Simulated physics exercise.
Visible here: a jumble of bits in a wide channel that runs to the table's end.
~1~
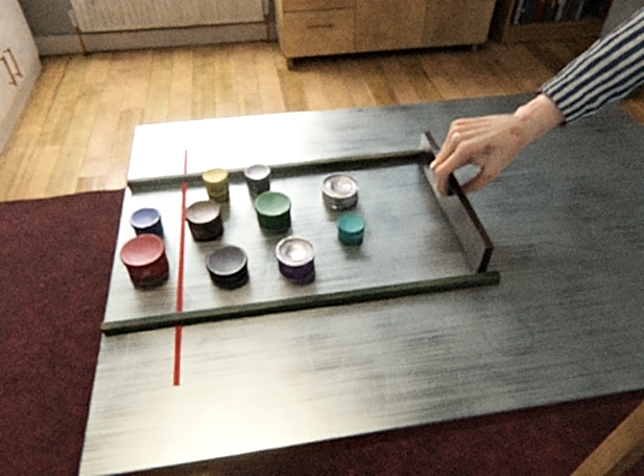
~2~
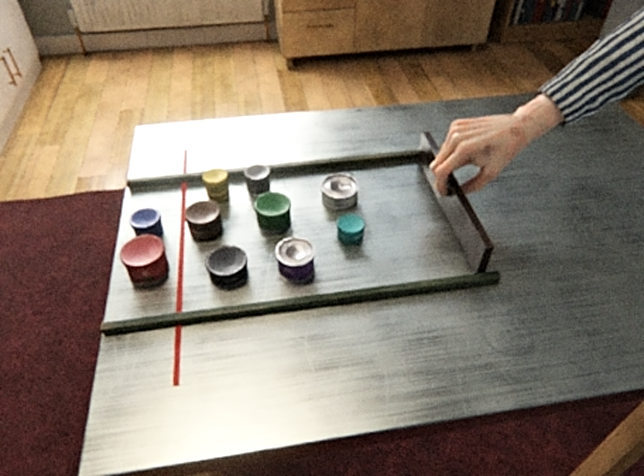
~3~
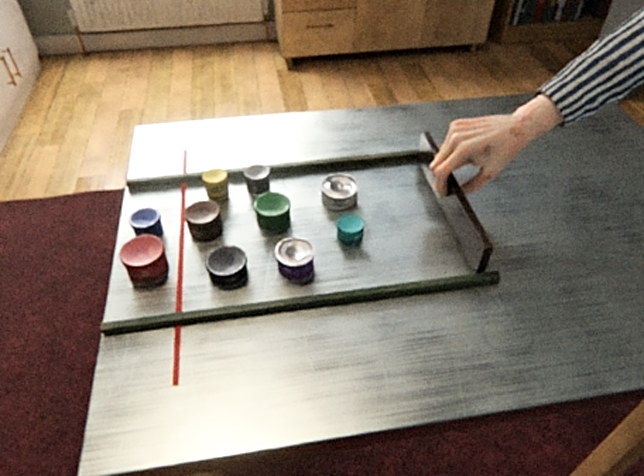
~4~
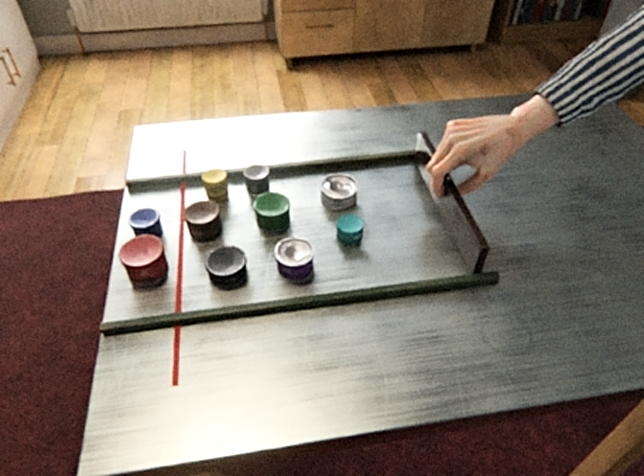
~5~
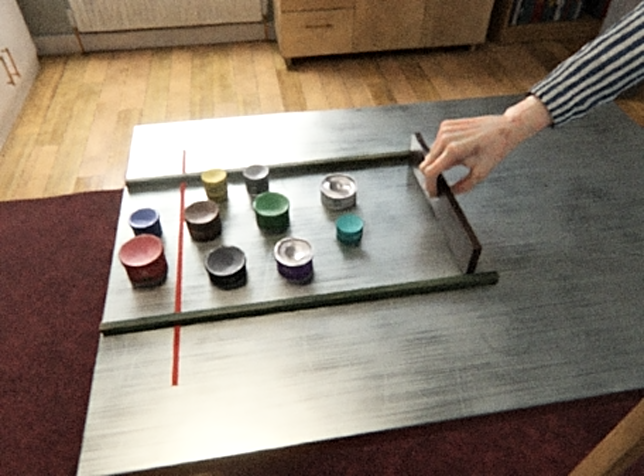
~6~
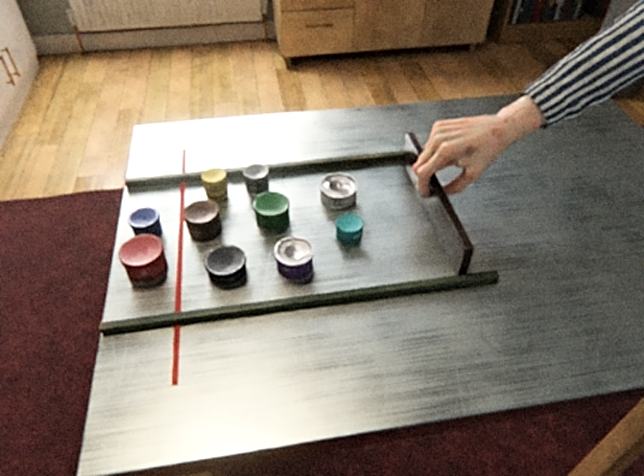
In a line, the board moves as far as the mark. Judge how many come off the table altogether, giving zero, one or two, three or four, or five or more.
My judgement: One or two.
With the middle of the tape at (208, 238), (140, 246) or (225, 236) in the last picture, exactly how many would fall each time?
So, one try after another, the floor gets 0, then 5, then 0.
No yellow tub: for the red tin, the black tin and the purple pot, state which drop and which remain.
Red tin - gone, black tin - safe, purple pot - safe.
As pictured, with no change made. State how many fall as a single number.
2.
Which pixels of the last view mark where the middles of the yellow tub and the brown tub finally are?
Looks like one lands around (143, 190), and the other around (128, 224).
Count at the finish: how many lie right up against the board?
Total: 5.
Soon after, none off yet; blue tin at rest near (146, 225); red tin at rest near (145, 260); brown tub at rest near (203, 220).
Then, none off yet; blue tin at rest near (146, 225); red tin at rest near (145, 260); brown tub moving near (200, 219).
By the end, the number that fall off is one or two; fallen, red tin and blue tin.
